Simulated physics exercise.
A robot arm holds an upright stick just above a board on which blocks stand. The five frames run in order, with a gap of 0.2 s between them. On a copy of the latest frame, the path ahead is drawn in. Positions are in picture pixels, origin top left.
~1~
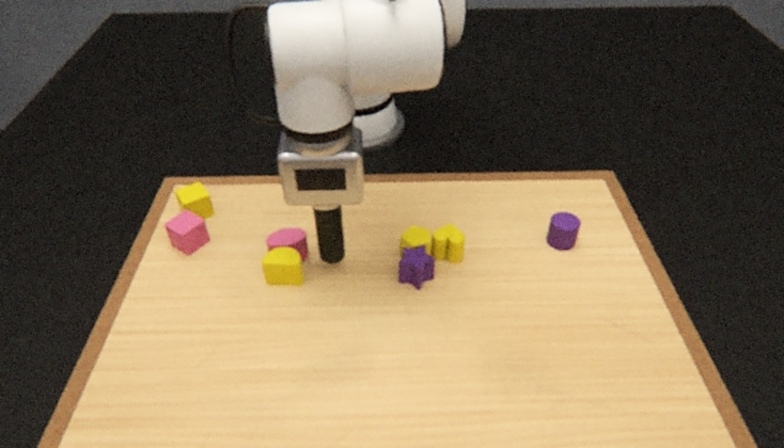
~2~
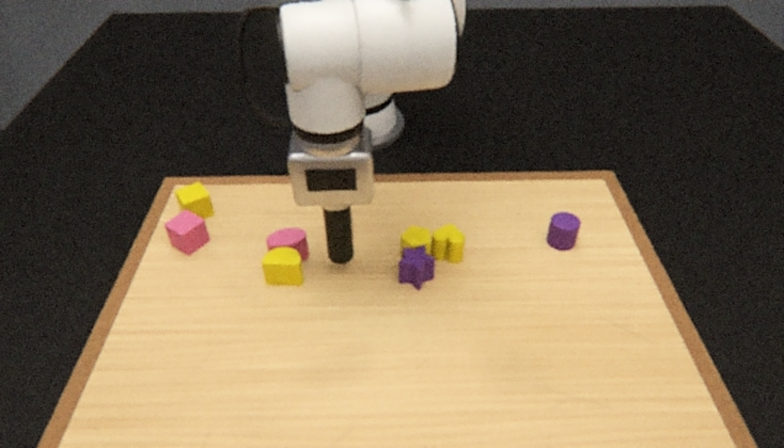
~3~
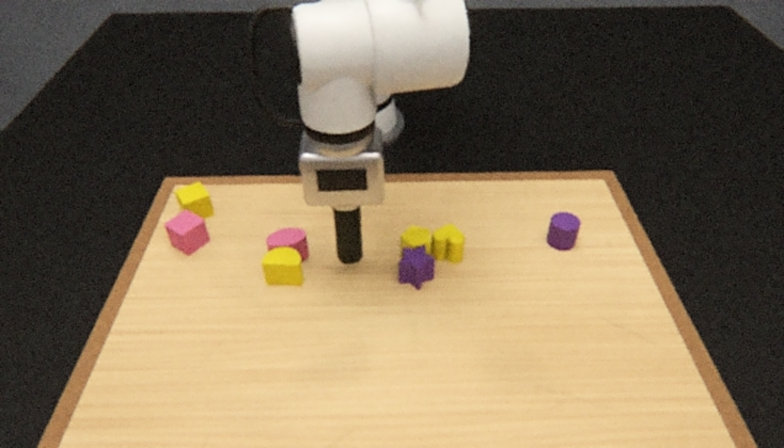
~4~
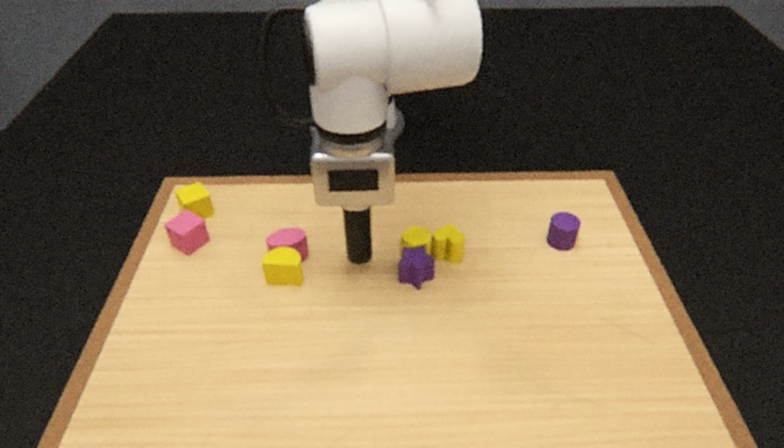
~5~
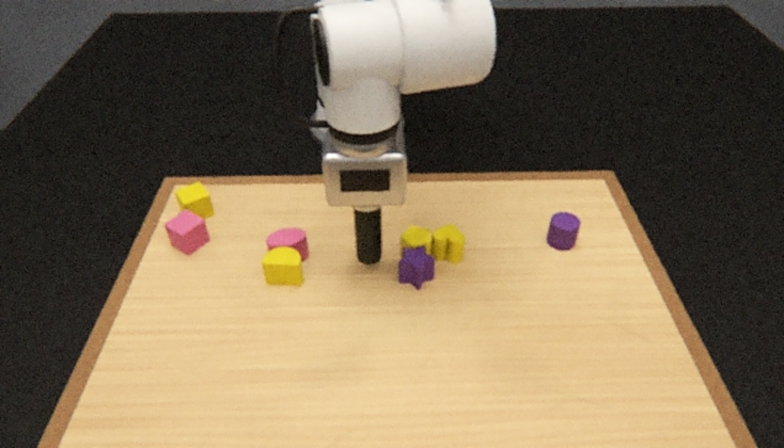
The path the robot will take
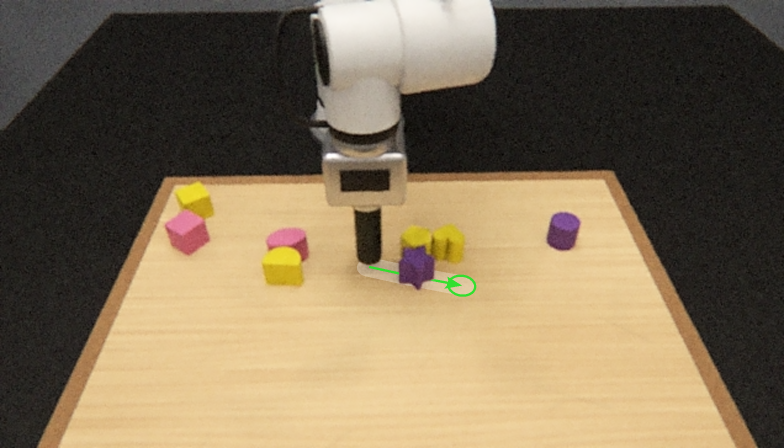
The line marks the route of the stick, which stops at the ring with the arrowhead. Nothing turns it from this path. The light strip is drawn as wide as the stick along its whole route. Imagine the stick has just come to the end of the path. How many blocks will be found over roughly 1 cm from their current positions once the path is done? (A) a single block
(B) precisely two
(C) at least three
A
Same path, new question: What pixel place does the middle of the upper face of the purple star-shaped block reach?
The middle of its upper face should be somewhere near (491, 269).
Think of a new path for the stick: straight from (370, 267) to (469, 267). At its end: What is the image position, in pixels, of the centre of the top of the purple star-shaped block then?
At roughly (452, 265).
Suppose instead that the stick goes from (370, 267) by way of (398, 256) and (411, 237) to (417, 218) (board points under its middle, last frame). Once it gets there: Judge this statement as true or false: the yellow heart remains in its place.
That is false.
Path on the board, in a line from (370, 267) to (462, 285).
What follows on the original path. One third of the way, stick (400, 262); purple star-shaped block (426, 257).
Two thirds of the way, stick (431, 268); purple star-shaped block (458, 263).
At the end, stick (463, 274); purple star-shaped block (491, 269); yellow five-sided block in place.
